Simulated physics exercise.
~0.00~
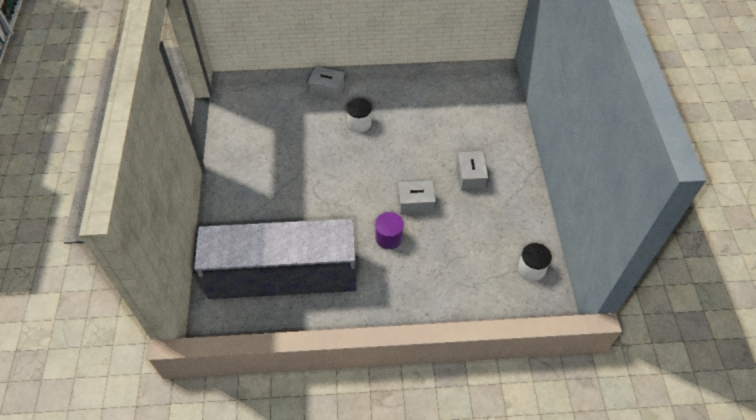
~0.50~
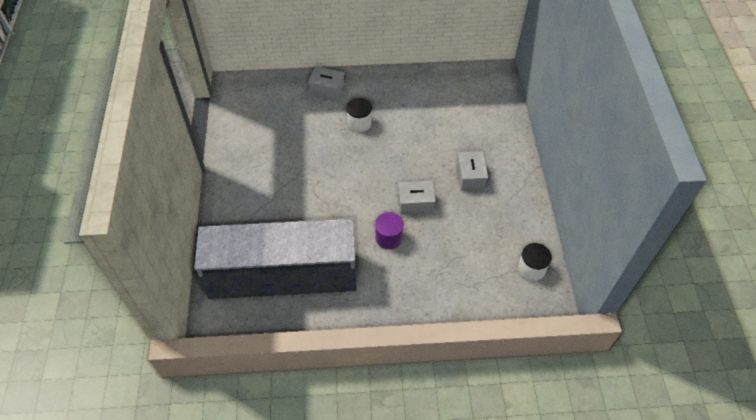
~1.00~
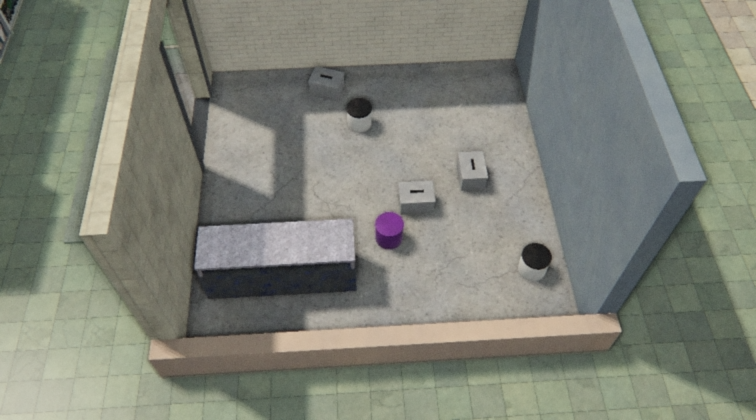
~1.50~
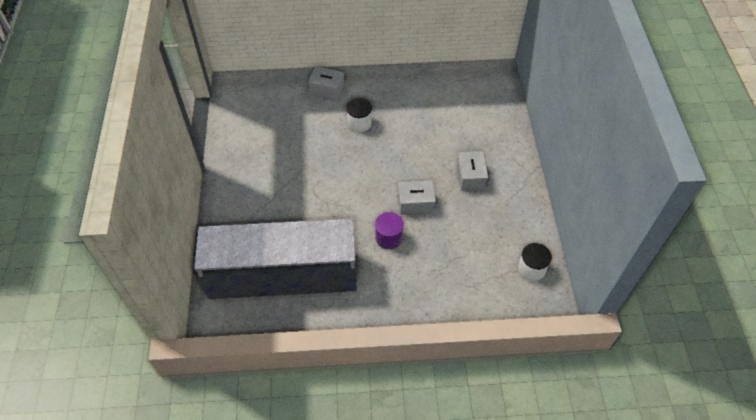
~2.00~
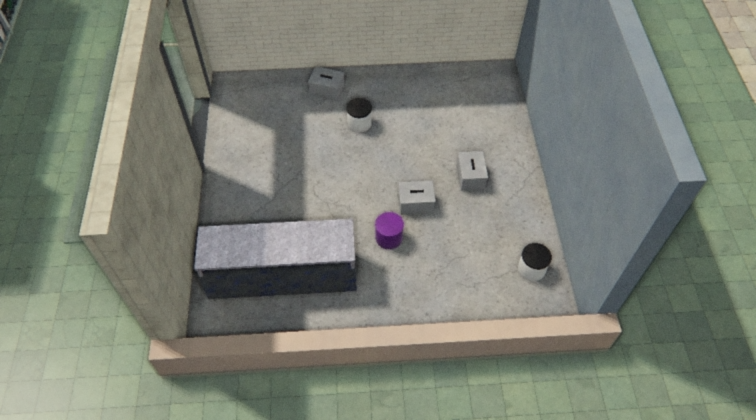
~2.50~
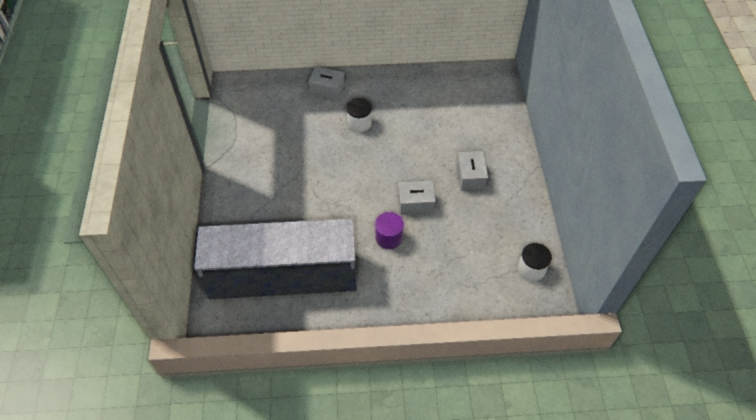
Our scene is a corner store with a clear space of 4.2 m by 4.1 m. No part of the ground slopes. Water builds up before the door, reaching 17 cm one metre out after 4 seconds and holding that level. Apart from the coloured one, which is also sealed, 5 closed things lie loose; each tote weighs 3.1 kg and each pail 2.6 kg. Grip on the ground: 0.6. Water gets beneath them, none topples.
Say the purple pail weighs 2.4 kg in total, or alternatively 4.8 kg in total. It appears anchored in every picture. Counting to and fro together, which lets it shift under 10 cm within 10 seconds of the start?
The one that works is only the second, 4.8 kg.
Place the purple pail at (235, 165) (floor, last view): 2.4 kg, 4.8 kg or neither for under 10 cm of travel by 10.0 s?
No load works.
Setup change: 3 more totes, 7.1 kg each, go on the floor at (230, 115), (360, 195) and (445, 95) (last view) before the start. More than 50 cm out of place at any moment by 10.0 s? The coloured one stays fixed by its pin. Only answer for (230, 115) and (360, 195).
First exceeds it, then stays inside.
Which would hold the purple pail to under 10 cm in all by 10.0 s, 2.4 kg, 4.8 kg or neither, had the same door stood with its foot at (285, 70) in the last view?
Well, then both options come up short.
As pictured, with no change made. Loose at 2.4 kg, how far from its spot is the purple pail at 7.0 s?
About 40 cm off its spot.
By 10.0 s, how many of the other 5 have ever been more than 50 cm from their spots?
5.
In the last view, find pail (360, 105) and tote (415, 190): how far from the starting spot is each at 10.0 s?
250 cm and 120 cm respectively.
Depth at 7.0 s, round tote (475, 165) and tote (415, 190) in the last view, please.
About 3 and 2 cm.
After 3.5 s the purple pail would be 0 cm from its start with 2.4 kg and 0 cm from its start with 4.8 kg; 0 cm of water round it then.
After 4.5 s the purple pail would be 0 cm from its start with 2.4 kg and 0 cm from its start with 4.8 kg; 0 cm of water round it then.
After 7.0 s the purple pail would be 42 cm from its start with 2.4 kg and 0 cm from its start with 4.8 kg; 3 cm of water round it then.
After 10.0 s the purple pail would be 43 cm from its start with 2.4 kg and 0 cm from its start with 4.8 kg; 3 cm of water round it then.
